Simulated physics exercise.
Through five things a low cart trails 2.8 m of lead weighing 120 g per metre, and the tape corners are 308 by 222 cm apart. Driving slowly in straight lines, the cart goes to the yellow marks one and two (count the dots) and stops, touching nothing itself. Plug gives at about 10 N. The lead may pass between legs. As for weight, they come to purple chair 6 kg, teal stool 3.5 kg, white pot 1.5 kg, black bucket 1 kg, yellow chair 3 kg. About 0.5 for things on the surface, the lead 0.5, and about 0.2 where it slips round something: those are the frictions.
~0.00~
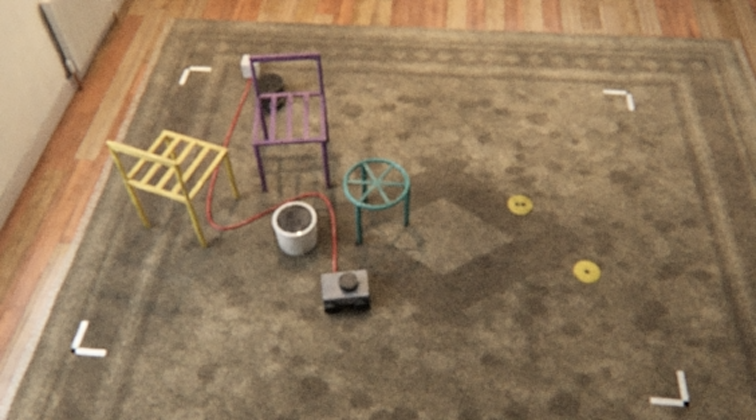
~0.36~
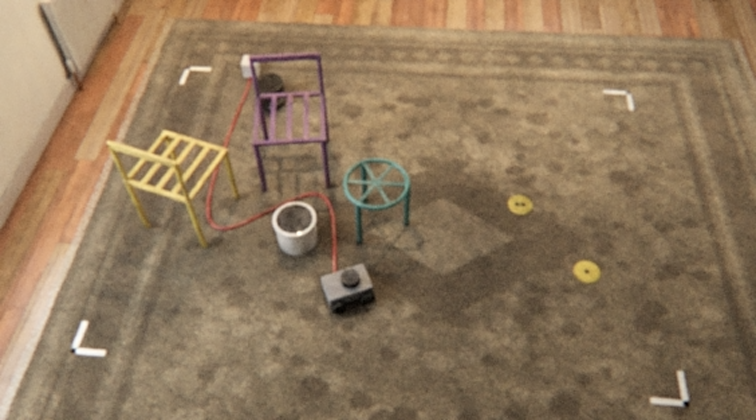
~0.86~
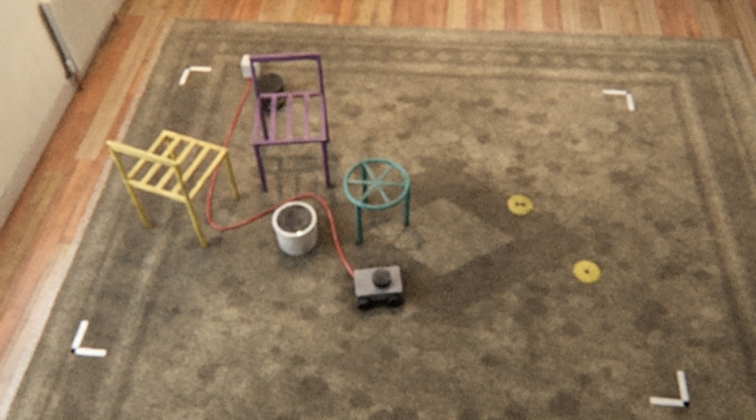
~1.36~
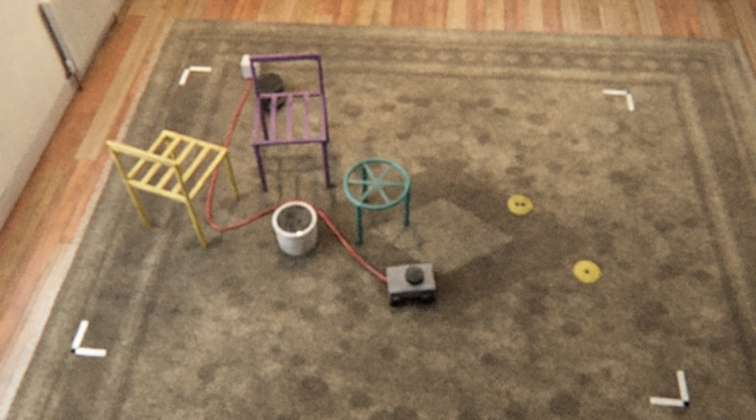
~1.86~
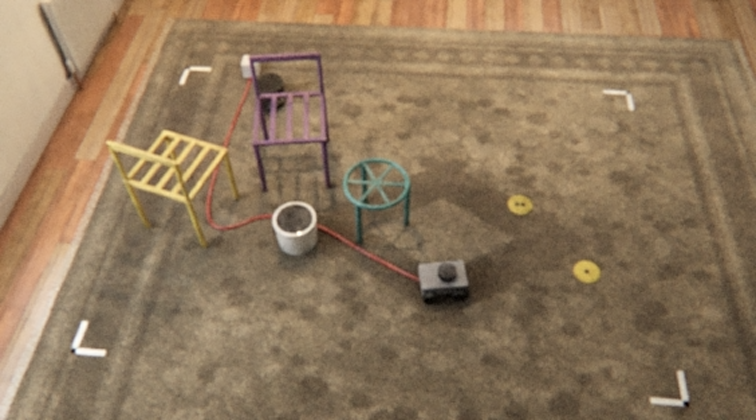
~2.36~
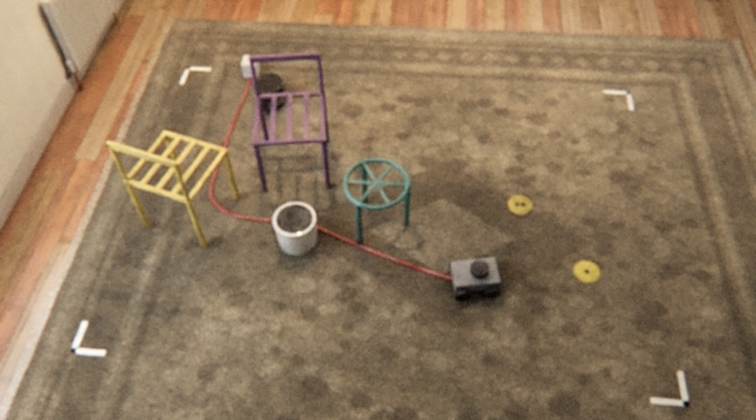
A small gray cart moves right across the rug, pulling a red cord behind it.
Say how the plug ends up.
The plug fails to withstand the pull.
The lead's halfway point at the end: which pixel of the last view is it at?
About (342, 238).
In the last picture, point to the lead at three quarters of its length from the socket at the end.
(461, 260), give or take.
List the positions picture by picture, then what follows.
Shows, yellow chair (176, 164); purple chair (290, 116); teal stool (376, 182); marks (587, 272) (520, 205); lead runs through (334, 250); cart (337, 296), in the first frame.
Shows, lead runs through (334, 250); cart (339, 295), in the second frame.
Shows, lead runs through (340, 254); cart (369, 291), in the third frame.
Shows, lead runs through (360, 259); cart (401, 288), in the fourth frame.
Shows, lead runs through (384, 263); cart (433, 285), in the fifth frame.
Shows, yellow chair (176, 164); purple chair (290, 116); teal stool (376, 182); lead runs through (327, 232) (412, 266); cart (465, 282), in the sixth frame.
At 3.3 s, cart at (527, 276), plug out; nothing else has moved.
At 4.2 s, cart at (583, 271), plug out; nothing else has moved.
At 5.2 s, cart at (548, 232), plug out; nothing else has moved.
At 6.1 s, cart at (521, 204), plug out; nothing else has moved.
At 6.5 s, cart at (521, 204), plug out; nothing else has moved.
